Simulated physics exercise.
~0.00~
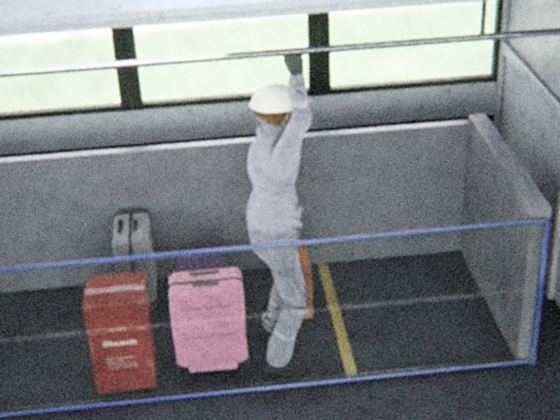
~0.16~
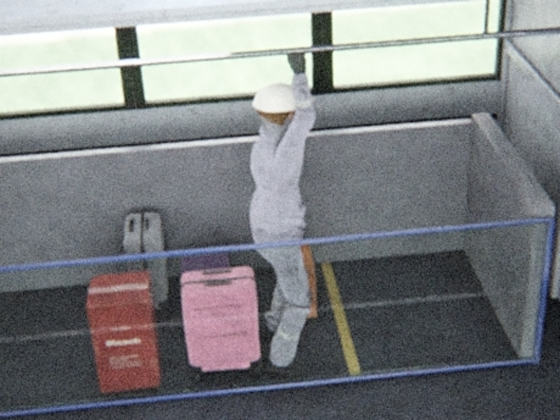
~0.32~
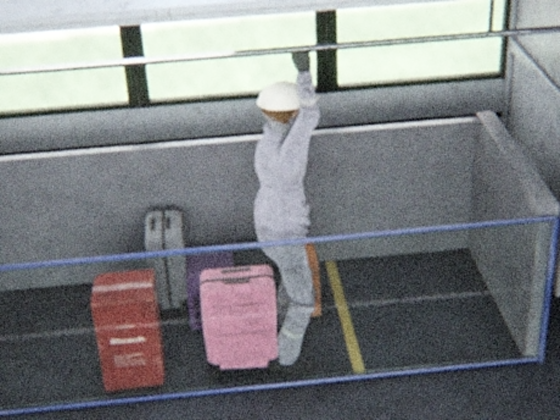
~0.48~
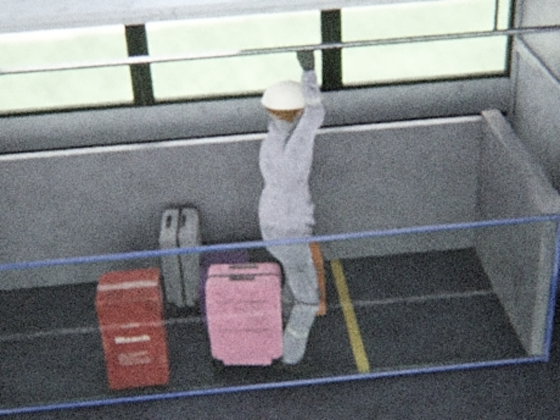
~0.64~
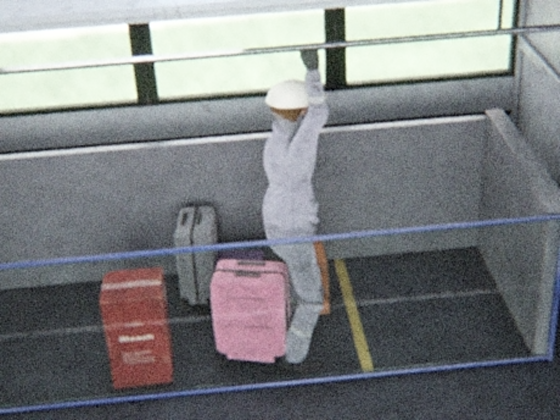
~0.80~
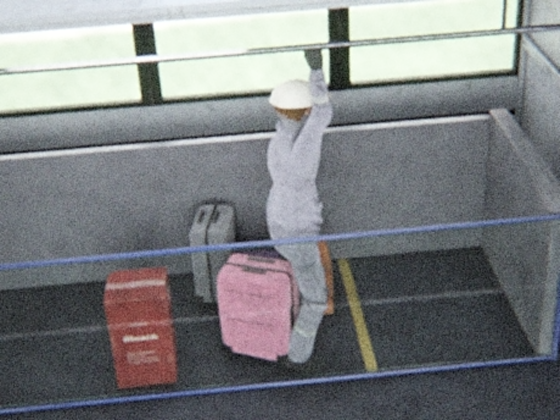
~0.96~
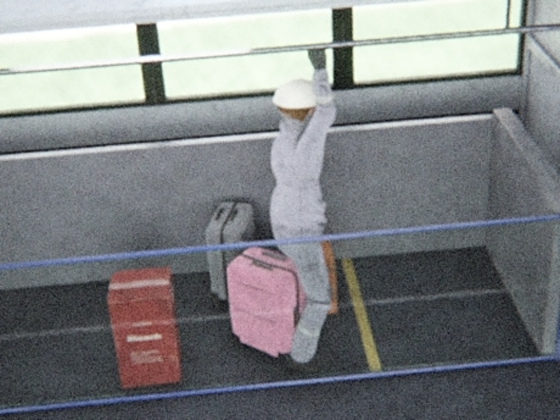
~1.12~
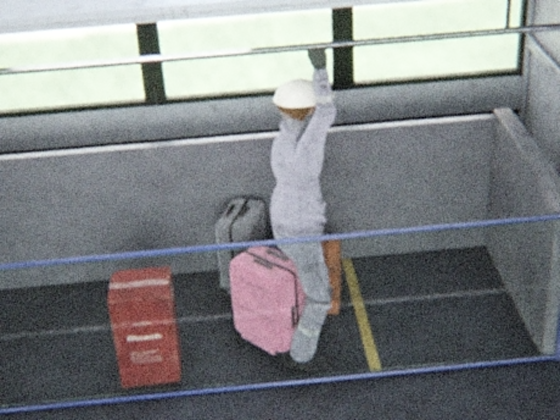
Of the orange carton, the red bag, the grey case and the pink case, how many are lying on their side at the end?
None of them are lying on their side. The orange carton, the red bag, the grey case and the pink case are all still upright.
